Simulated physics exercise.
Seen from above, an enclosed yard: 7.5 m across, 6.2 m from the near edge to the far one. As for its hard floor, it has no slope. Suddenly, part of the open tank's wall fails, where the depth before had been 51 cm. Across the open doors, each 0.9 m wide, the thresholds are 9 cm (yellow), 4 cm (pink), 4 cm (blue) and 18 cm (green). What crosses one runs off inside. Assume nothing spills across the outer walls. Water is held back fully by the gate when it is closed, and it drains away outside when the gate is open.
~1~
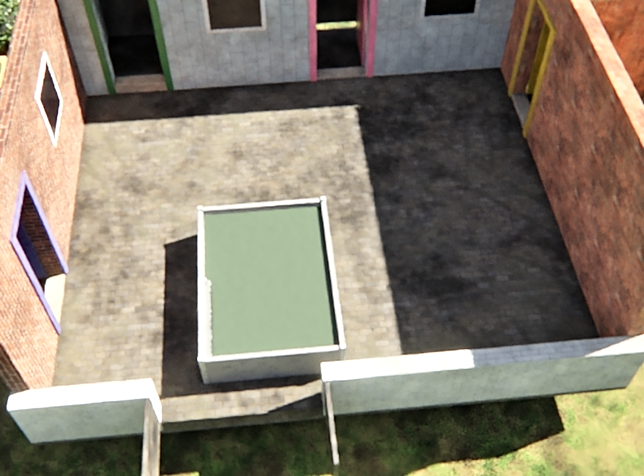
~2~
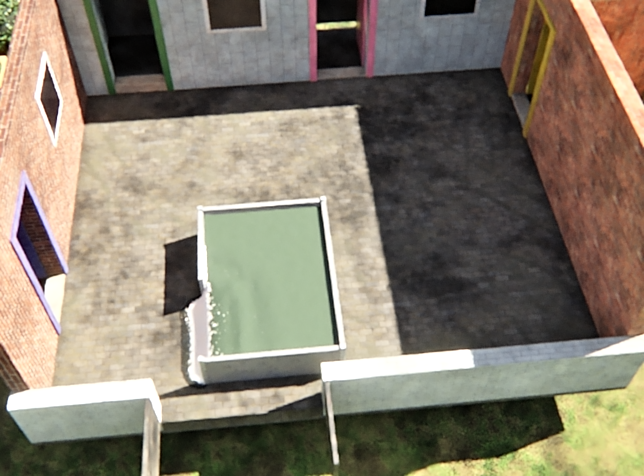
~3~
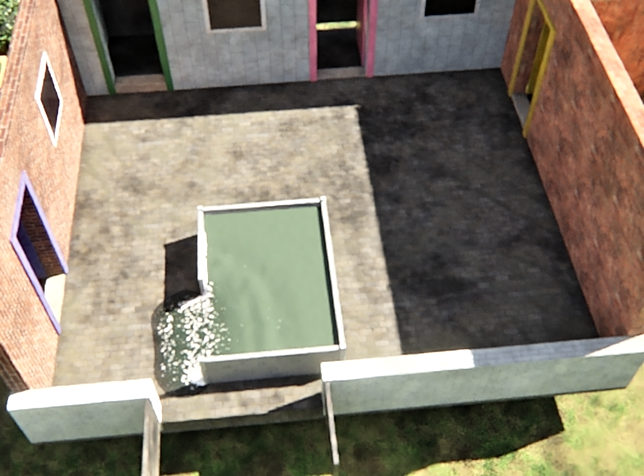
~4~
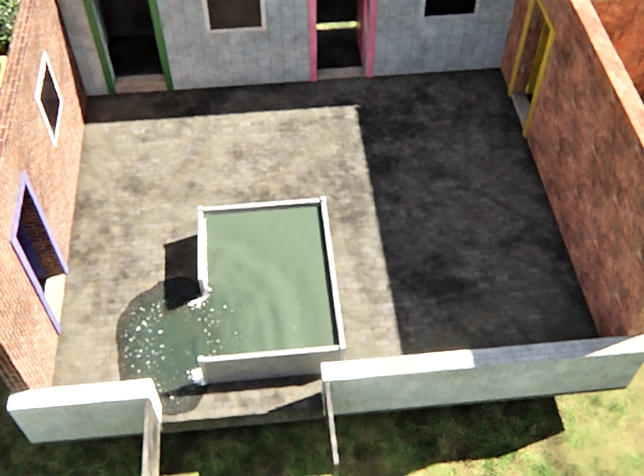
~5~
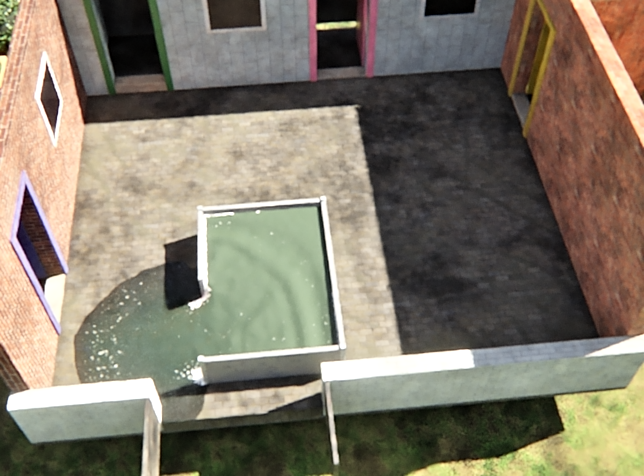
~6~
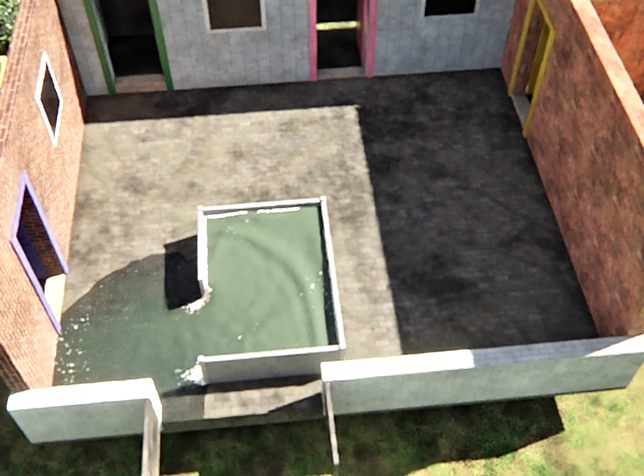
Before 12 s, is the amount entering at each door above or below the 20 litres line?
At the yellow door the water let in will remain short of the limit. At the pink door the water let in will remain short of the limit. At the blue door the water let in will surpass the limit. At the green door the water let in will remain short of the limit.
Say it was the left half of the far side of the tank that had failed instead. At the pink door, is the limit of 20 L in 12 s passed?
At the pink door the limit is exceeded.
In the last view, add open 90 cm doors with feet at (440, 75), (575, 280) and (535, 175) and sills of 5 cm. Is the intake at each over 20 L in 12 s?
Door 1: Lower; door 2: Lower; door 3: Lower.
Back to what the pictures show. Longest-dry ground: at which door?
Last: Yellow.
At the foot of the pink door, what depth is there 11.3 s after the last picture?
It's some 3.5 centimetres deep.
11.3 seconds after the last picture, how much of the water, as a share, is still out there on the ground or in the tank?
72 %.
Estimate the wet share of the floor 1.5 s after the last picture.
Around 10 per cent.
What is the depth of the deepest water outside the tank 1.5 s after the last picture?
It tops out at some 37 cm.
Then, 0.7 s after the last picture water covers 10 % of the floor and is deepest (45 cm) near (49, 415); yellow door not reached, pink door not reached, blue door 14 cm at the sill, 21 L in, green door not reached.
Then, 1.5 s after the last picture water covers 10 % of the floor and is deepest (37 cm) near (77, 413); yellow door not reached, pink door not reached, blue door 18 cm at the sill, 82 L in, green door not reached.
Then, 2.8 s after the last picture water covers 25 % of the floor and is deepest (24 cm) near (51, 403); yellow door not reached, pink door not reached, blue door 13 cm at the sill, 160 L in, green door not reached.
Then, 6.3 s after the last picture water covers 45 % of the floor and is deepest (13 cm) near (106, 410); yellow door not reached, pink door 4 cm at the sill, 0 L in, blue door 10 cm at the sill, 265 L in, green door 11 cm at the sill, 0 L in.
Then, 11.3 s after the last picture water covers 75 % of the floor and is deepest (8 cm) near (498, 68); yellow door 6 cm at the sill, 0 L in, pink door 3 cm at the sill, 0 L in, blue door 6 cm at the sill, 306 L in, green door 6 cm at the sill, 0 L in.
